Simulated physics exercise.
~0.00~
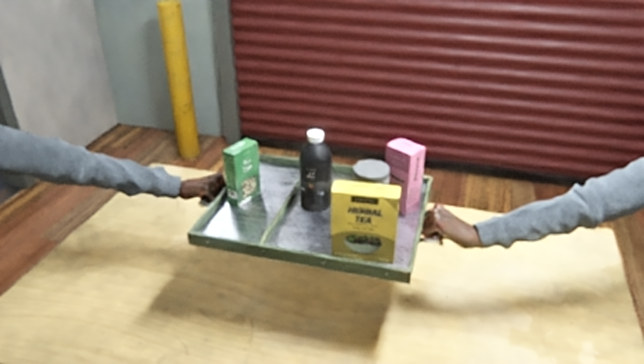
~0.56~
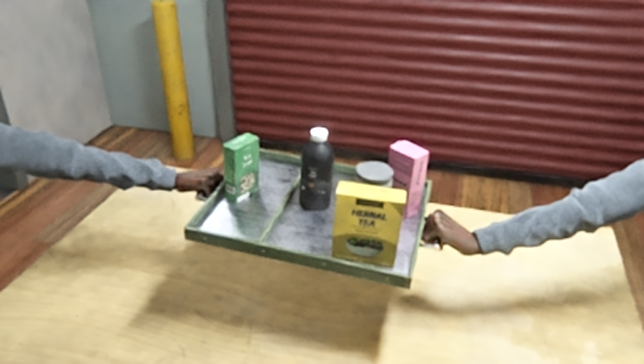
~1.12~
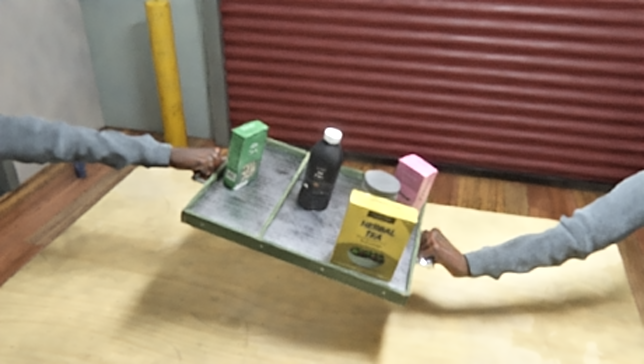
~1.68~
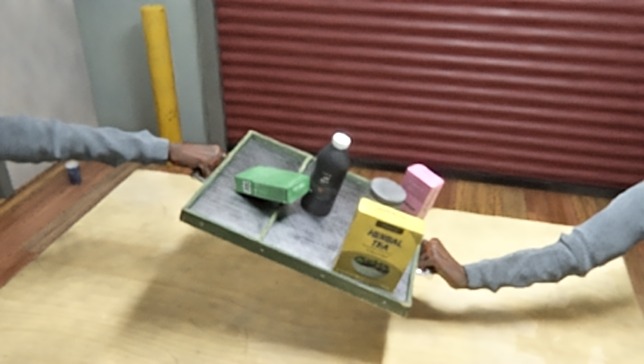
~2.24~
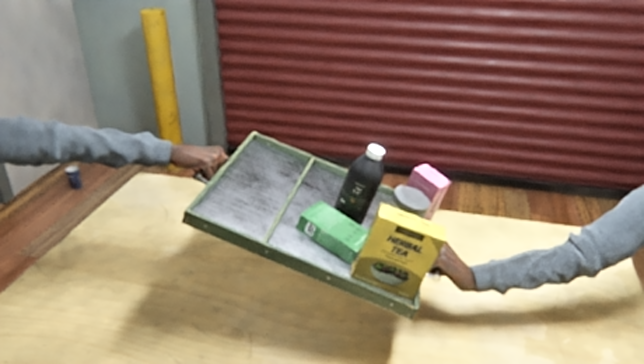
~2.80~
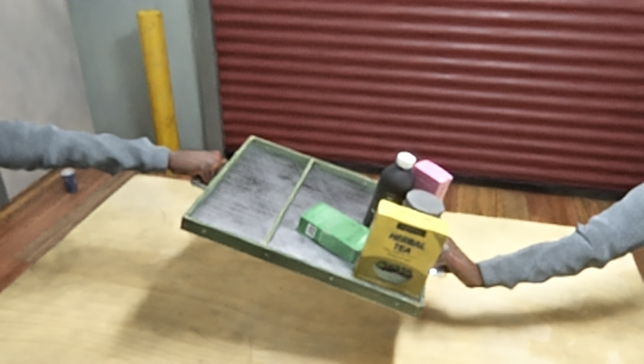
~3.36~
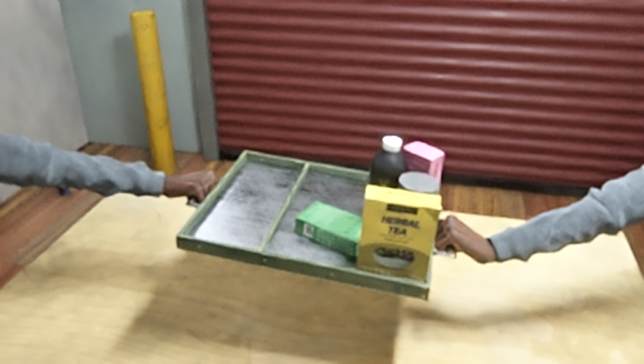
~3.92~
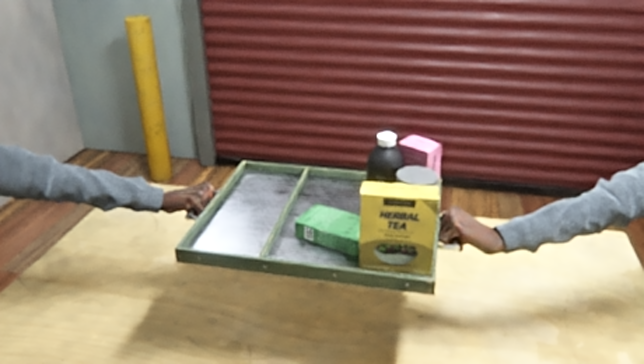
Two hands tip a tray rightward, toppling the green packet and sliding items, then level it.
